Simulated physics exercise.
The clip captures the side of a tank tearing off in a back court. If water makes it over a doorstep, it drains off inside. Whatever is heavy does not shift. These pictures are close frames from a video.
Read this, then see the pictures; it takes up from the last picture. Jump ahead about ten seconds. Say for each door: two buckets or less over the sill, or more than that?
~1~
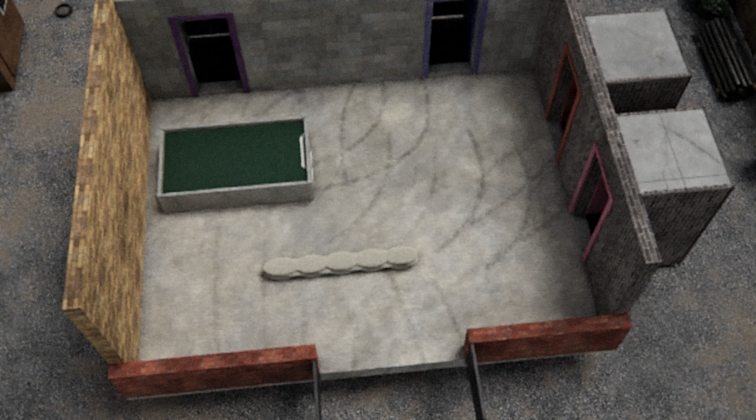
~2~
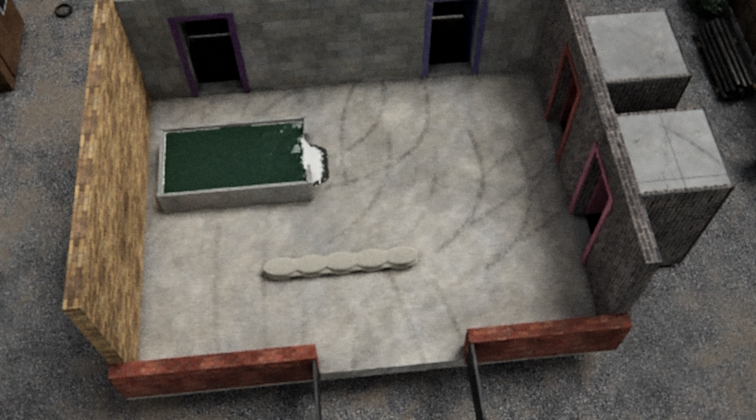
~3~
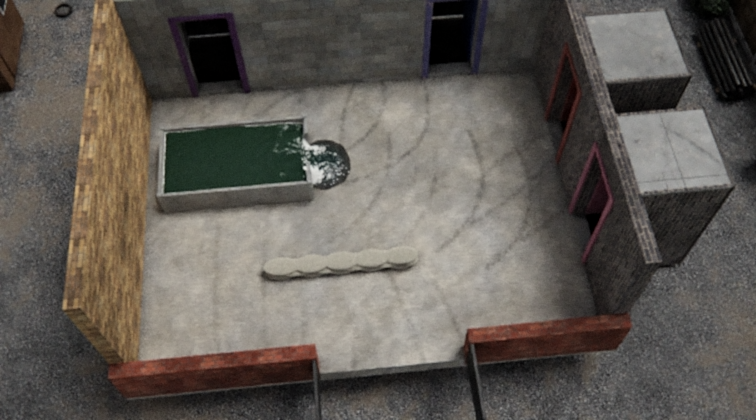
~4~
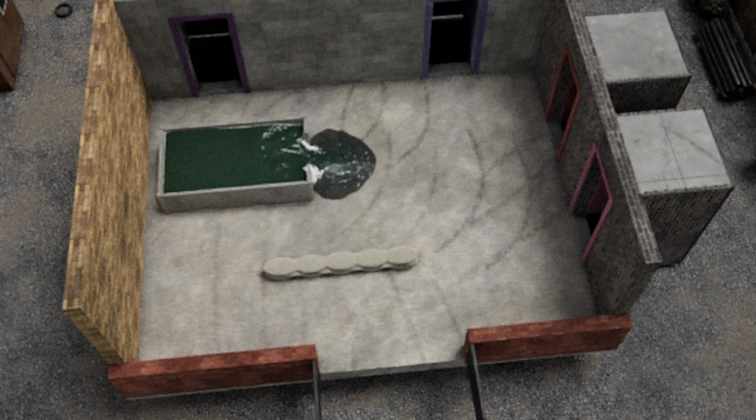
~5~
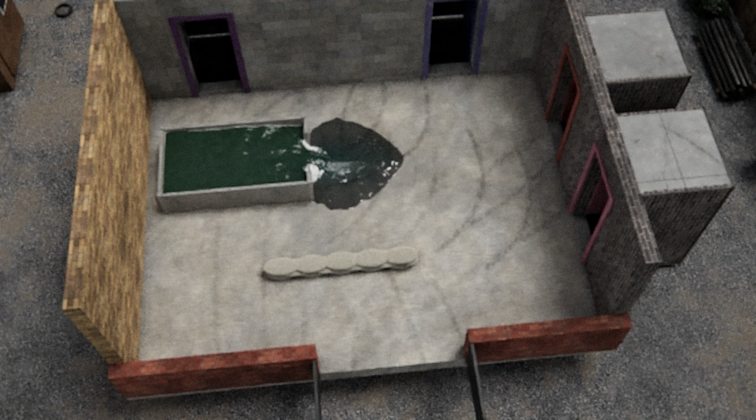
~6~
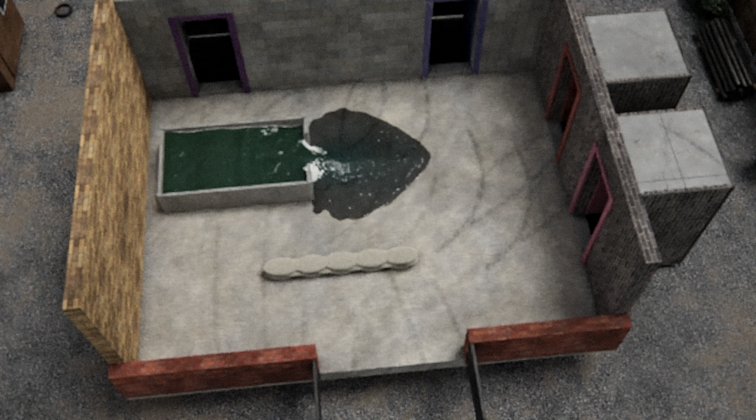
Result: The purple door keeps inside the allowance there. The red door exceeds the allowance there. The pink door exceeds the allowance there. The blue door keeps inside the allowance there.
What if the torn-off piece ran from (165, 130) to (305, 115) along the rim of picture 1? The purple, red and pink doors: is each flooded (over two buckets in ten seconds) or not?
Lab note: Purple above the mark, red above the mark, pink below the mark.
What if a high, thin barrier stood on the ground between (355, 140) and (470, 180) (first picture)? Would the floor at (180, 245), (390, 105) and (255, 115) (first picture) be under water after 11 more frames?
Point by point: First not reached, second submerged, third not reached.
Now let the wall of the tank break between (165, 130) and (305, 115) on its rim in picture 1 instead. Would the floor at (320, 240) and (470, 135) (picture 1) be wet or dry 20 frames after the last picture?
In the order asked: The first spot is untouched and the second is swamped.
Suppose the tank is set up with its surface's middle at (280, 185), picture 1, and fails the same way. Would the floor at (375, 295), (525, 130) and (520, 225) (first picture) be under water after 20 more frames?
Log: No flood; flood; flood.
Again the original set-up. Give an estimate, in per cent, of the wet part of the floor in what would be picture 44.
About 45 per cent.
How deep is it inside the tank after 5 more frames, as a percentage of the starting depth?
I make it 80 per cent.
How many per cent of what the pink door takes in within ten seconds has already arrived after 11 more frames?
Near 0 %, I'd say.
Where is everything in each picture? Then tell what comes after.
In the first picture, still water in the water tank at (235, 157).
In the second picture, the front is at (317, 149), out from the gap at (308, 161).
In the third picture, the front is at (343, 155), out from the gap at (308, 162).
In the fourth picture, water pours out at (308, 161) and has run to (369, 155).
In the fifth picture, water pours out at (308, 161) and has run to (398, 158).
In the sixth picture, the front is at (422, 153), out from the gap at (308, 161).
A moment on, water covers 20 % of the floor; the purple door not reached, the red door not reached, the pink door not reached, the blue door not reached.
Next, water covers 35 % of the floor; the purple door not reached, the red door wet at the sill, nothing in, the pink door not reached, the blue door wet at the sill, nothing in.
Then, water covers 45 % of the floor; the purple door not reached, the red door over two buckets in, the pink door under two buckets in, the blue door wet at the sill, nothing in.
Later, water covers 45 % of the floor; the purple door not reached, the red door far over two buckets in, the pink door over two buckets in, the blue door wet at the sill, nothing in.
In the end, water covers 60 % of the floor; the purple door not reached, the red door far over two buckets in, the pink door over two buckets in, the blue door wet at the sill, nothing in.
